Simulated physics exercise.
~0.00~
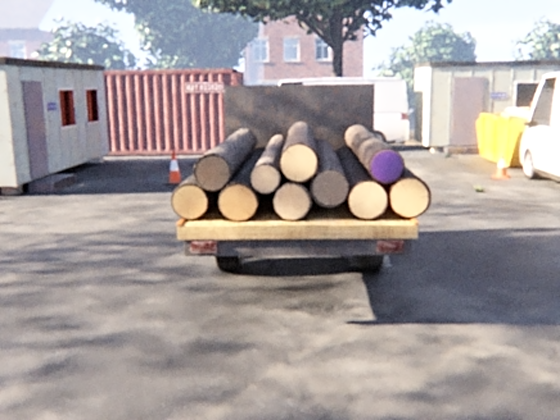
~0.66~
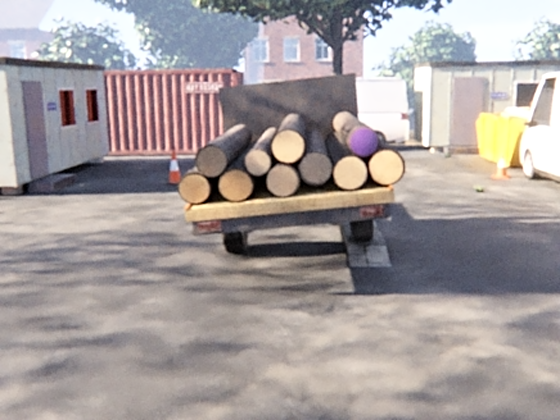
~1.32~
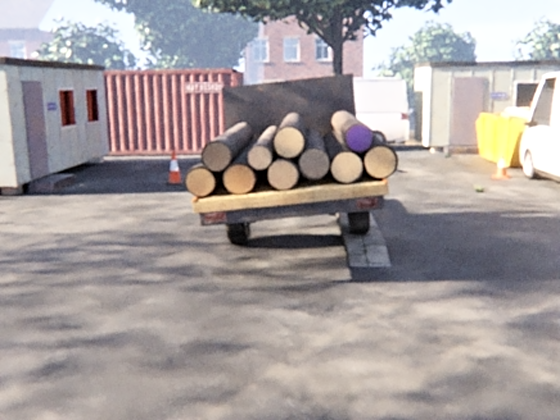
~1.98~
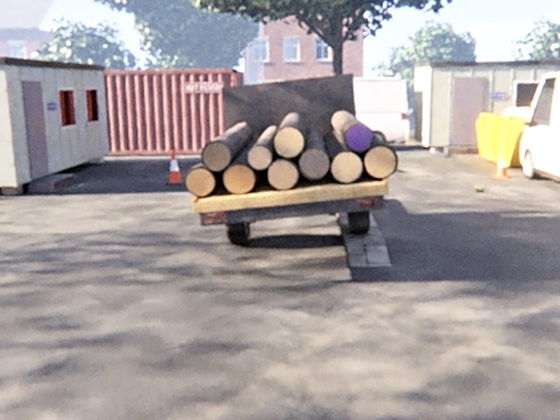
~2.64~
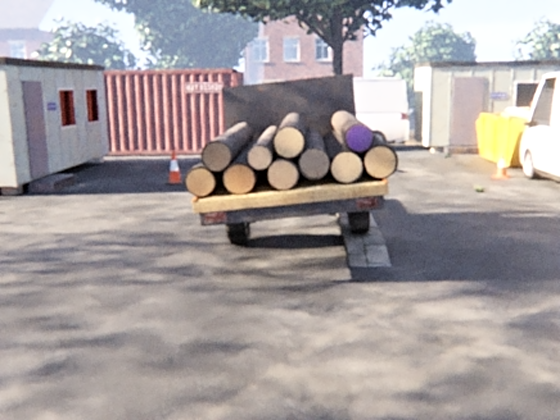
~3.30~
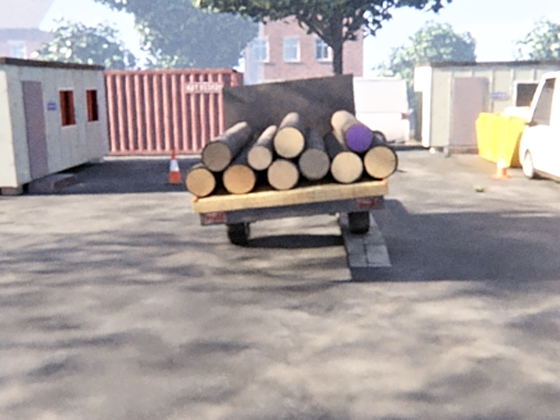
In a paved yard with cabins and a red container, a flatbed loaded with loose logs, one with a purple end, moved slowly away until a wheel climbed a raised slab, then stopped, tilted, with every log still aboard.
